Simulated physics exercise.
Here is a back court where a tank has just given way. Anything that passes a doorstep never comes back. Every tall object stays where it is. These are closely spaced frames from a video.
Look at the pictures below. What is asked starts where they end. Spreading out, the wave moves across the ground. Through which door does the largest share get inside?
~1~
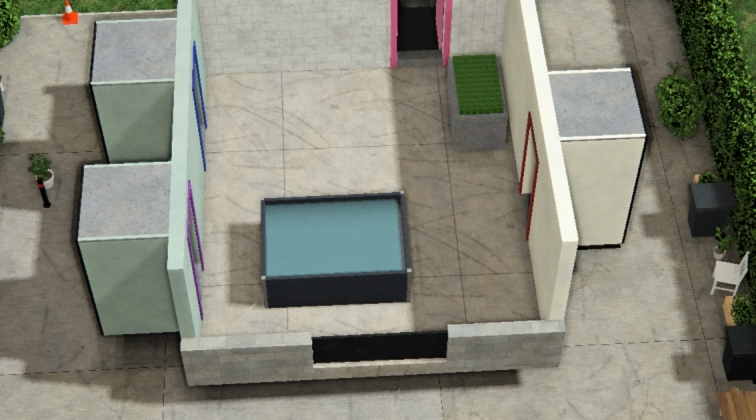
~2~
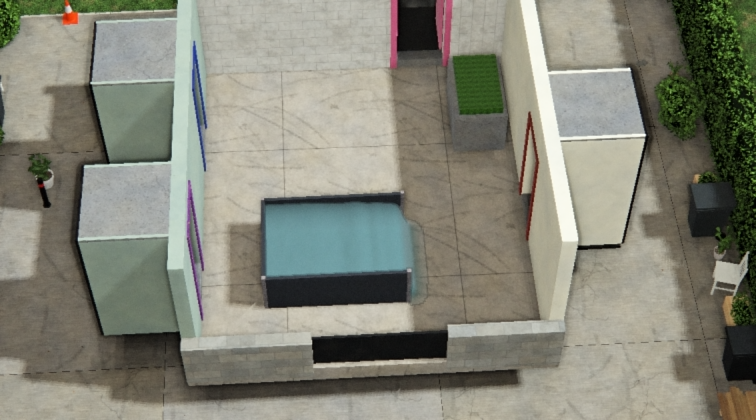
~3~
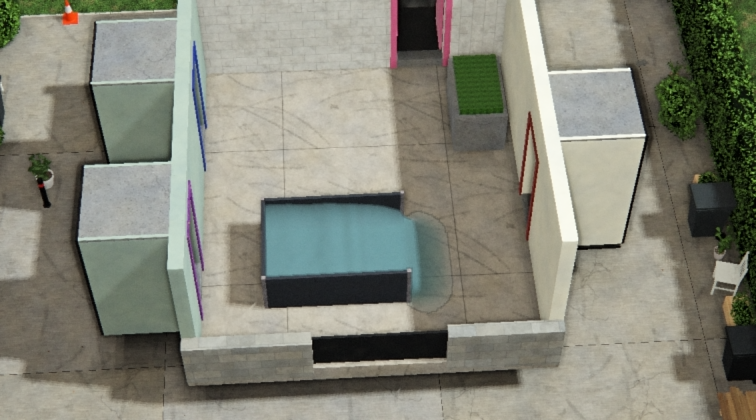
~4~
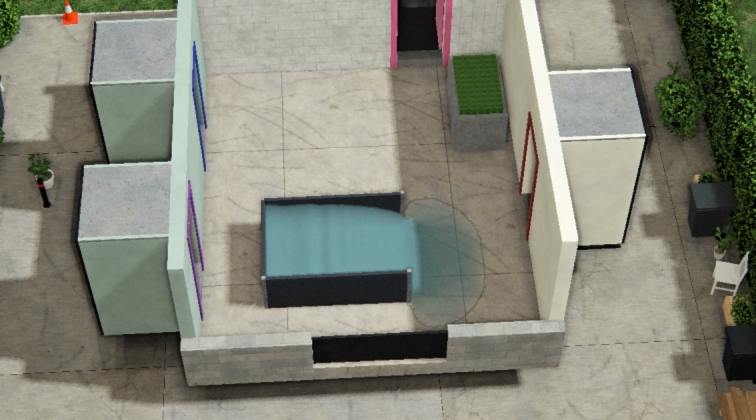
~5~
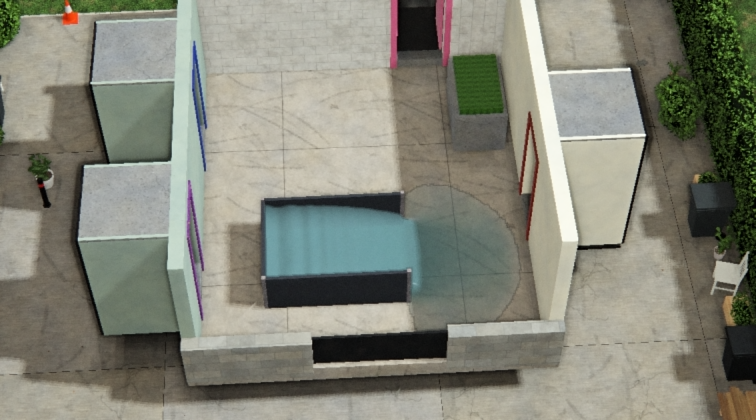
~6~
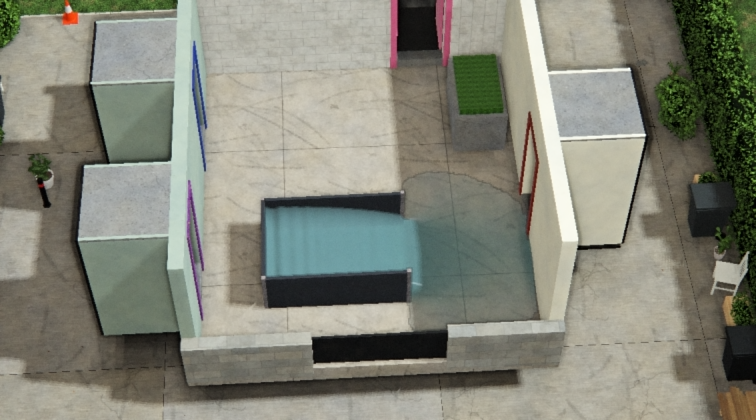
The red one.
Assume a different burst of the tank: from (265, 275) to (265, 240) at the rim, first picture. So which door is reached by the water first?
First comes the one in purple.
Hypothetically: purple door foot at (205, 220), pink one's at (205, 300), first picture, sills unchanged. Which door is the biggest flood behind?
The one in red.
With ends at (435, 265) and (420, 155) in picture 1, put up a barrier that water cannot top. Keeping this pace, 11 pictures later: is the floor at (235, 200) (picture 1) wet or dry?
My call: Spared.
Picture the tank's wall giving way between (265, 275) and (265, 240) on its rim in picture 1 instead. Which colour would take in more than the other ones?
The purple-painted one.
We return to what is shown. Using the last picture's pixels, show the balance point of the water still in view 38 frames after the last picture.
My guess is about (376, 232).
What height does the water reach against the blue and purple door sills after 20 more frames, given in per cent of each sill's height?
About 0 %, then 0 %.
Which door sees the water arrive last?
The final one is the blue door.
A moment on, water covers 25 % of the floor; purple door not reached, pink door not reached, blue door not reached, red door a lot in.
Next, water covers 25 % of the floor; purple door not reached, pink door not reached, blue door not reached, red door a lot in.
Then, water covers 50 % of the floor; purple door not reached, pink door wet at the sill, nothing in, blue door not reached, red door a lot in.
Later, water covers 95 % of the floor; purple door wet at the sill, nothing in, pink door wet at the sill, nothing in, blue door wet at the sill, nothing in, red door a lot in.
In the end, water covers 100 % of the floor; purple door wet at the sill, nothing in, pink door wet at the sill, nothing in, blue door wet at the sill, nothing in, red door a lot in; the red door has let in the most.
